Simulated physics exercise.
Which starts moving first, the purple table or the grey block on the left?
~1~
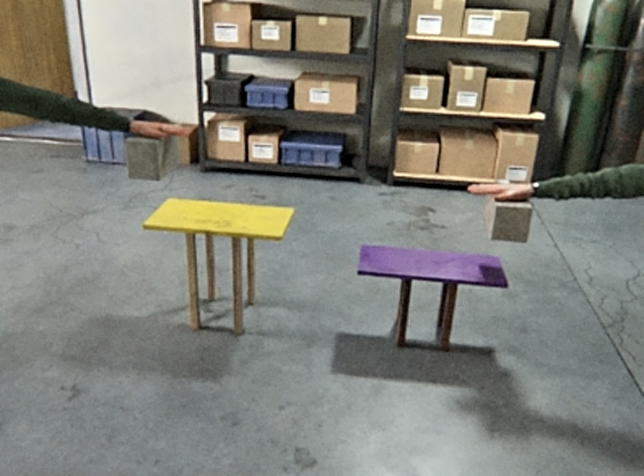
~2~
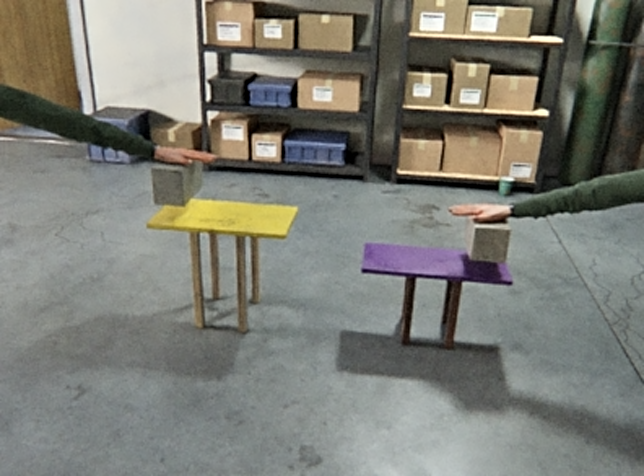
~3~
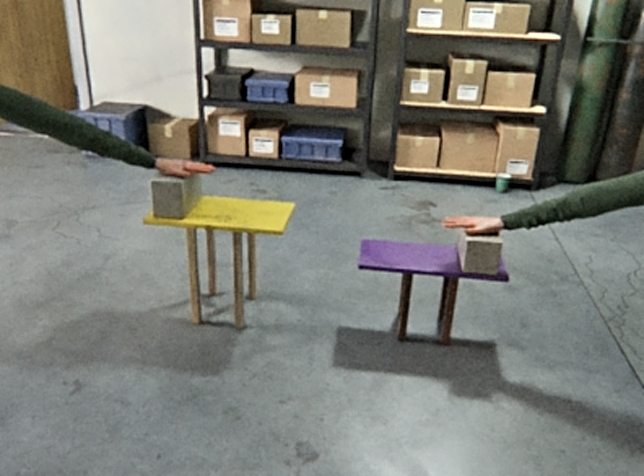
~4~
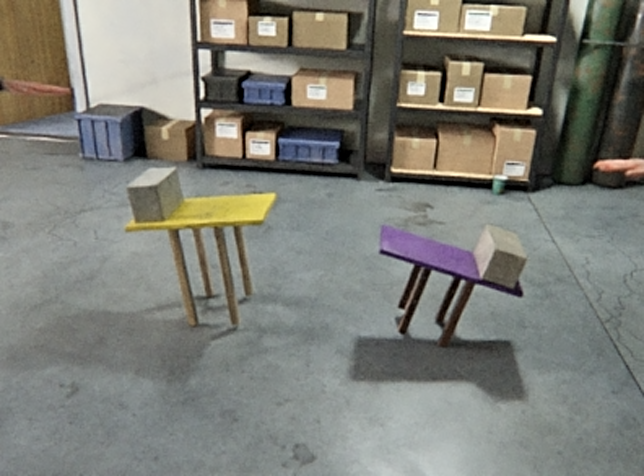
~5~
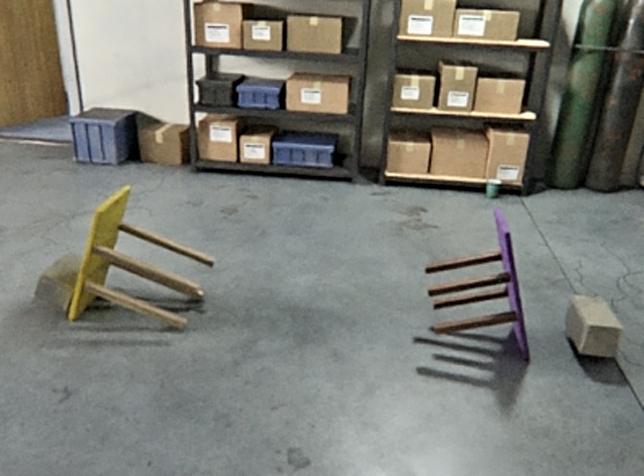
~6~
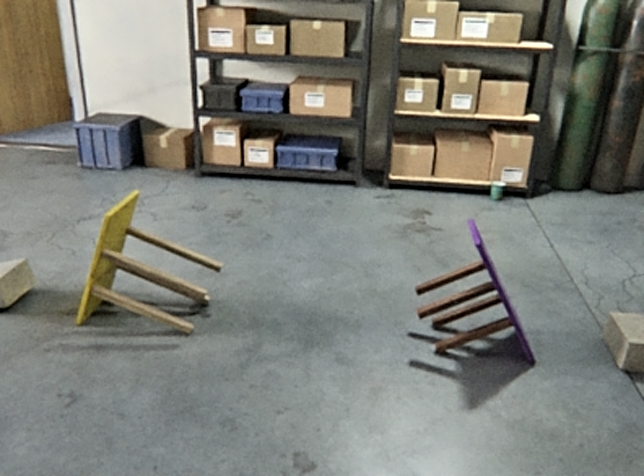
The grey block on the left moves first, as a hand brings it down onto the yellow table. The purple table only starts to tip later, once the hands have let go.
